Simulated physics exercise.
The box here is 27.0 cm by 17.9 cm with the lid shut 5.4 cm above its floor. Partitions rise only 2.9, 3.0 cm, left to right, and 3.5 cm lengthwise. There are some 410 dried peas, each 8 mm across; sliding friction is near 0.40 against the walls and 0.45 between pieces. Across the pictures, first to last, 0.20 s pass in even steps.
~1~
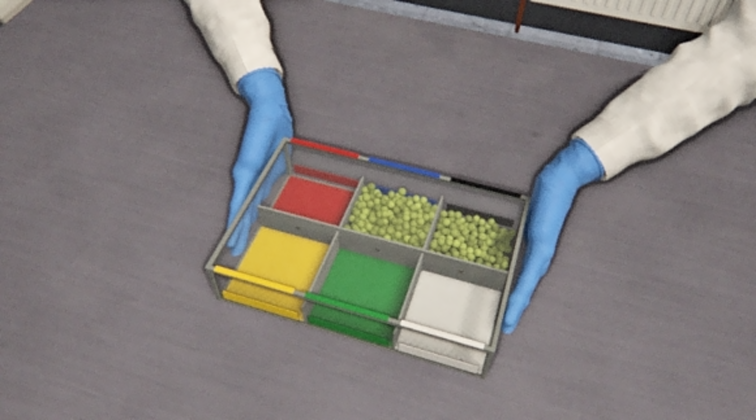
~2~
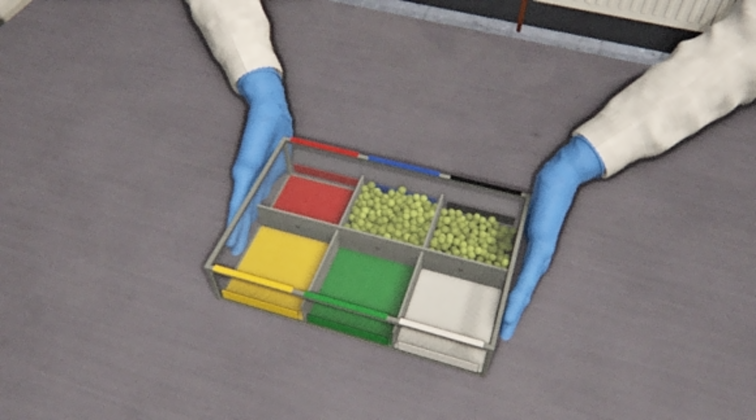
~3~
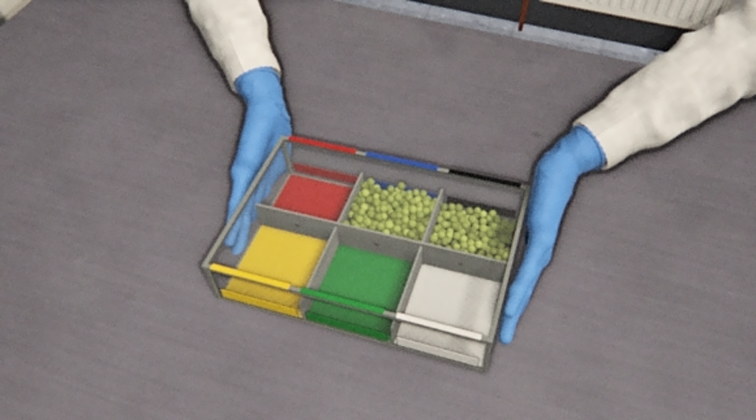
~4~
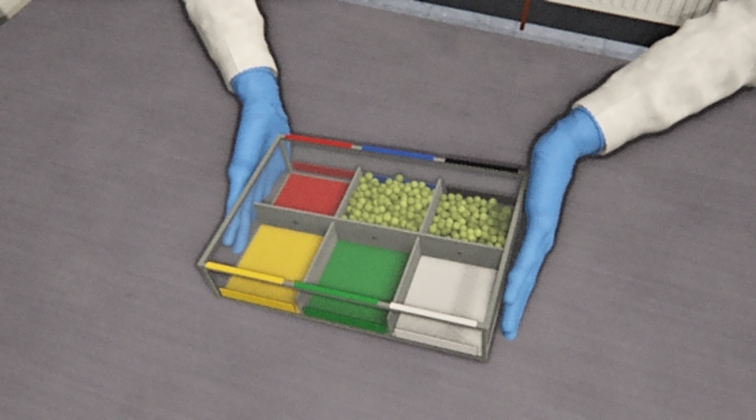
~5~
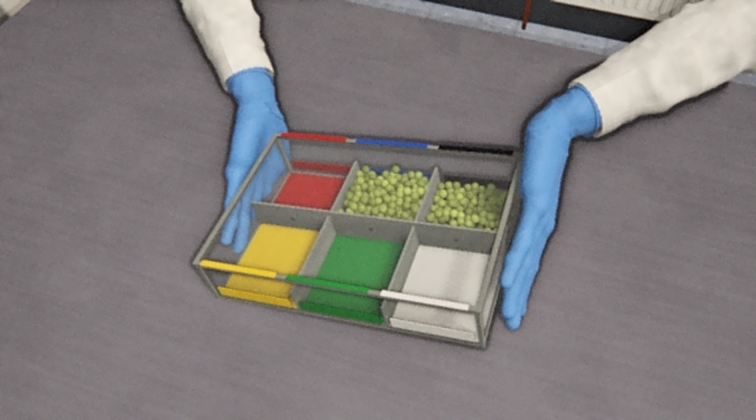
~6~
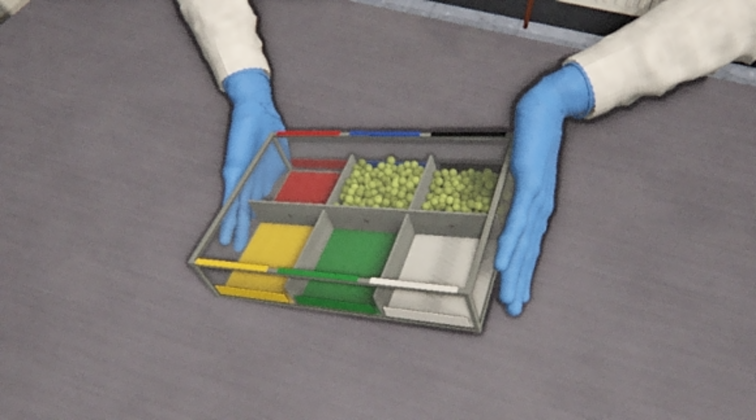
Blue-gloved hands gradually tilt a clear divided box holding green peas in two back compartments.
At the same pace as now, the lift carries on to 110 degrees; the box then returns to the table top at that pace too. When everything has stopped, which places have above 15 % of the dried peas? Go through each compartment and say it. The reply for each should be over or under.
For red compartment it is over, for blue compartment it is under, for green compartment it is under, for yellow compartment it is over, for white compartment it is under, for black compartment it is under.
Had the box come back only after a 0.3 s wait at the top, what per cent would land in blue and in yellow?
In that case blue 0, yellow 30.
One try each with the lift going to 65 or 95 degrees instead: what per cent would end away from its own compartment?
I'd expect close to 35 and then close to 90 per cent.
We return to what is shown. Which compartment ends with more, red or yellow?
Red.
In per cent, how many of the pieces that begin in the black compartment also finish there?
Roughly 0 per cent.
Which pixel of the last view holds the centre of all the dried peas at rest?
Close to pixel (295, 204).
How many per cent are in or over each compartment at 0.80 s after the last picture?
In per cent: Red 45, blue 30, green 0, yellow 10, white 0, black 15.
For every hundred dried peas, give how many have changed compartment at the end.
That comes to close to 100 percent.
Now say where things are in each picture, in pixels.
Box tilt 0 degrees, front corners at (211, 267) and (491, 348); blue 65 %, black 35 %, in the first picture.
Box tilt 1 degrees, front corners at (210, 266) and (490, 346), in the second picture.
Box tilt 3 degrees, front corners at (208, 265) and (488, 339), lowest corner left front, in the third picture.
Box tilt 8 degrees, front corners at (204, 264) and (484, 326), lowest corner left front, in the fourth picture.
Box tilt 13 degrees, front corners at (199, 262) and (476, 309), lowest corner left front, in the fifth picture.
Box tilt 18 degrees, front corners at (194, 261) and (466, 291), lowest corner left front; blue 65 %, black 35 %, in the sixth picture.
Then, 0.80 s after the last picture, tilt 110 degrees; red 45 %, blue 30 %, yellow 10 %, black 15 %.
Then, 1.34 s after the last picture, tilt 48 degrees; red 75 %, yellow 25 %.
Then, 1.93 s after the last picture, tilt 0 degrees; red 75 %, yellow 25 %.
In the end, red 75 %, blue 0 %, green 0 %, yellow 25 %, white 0 %, black 0 %.
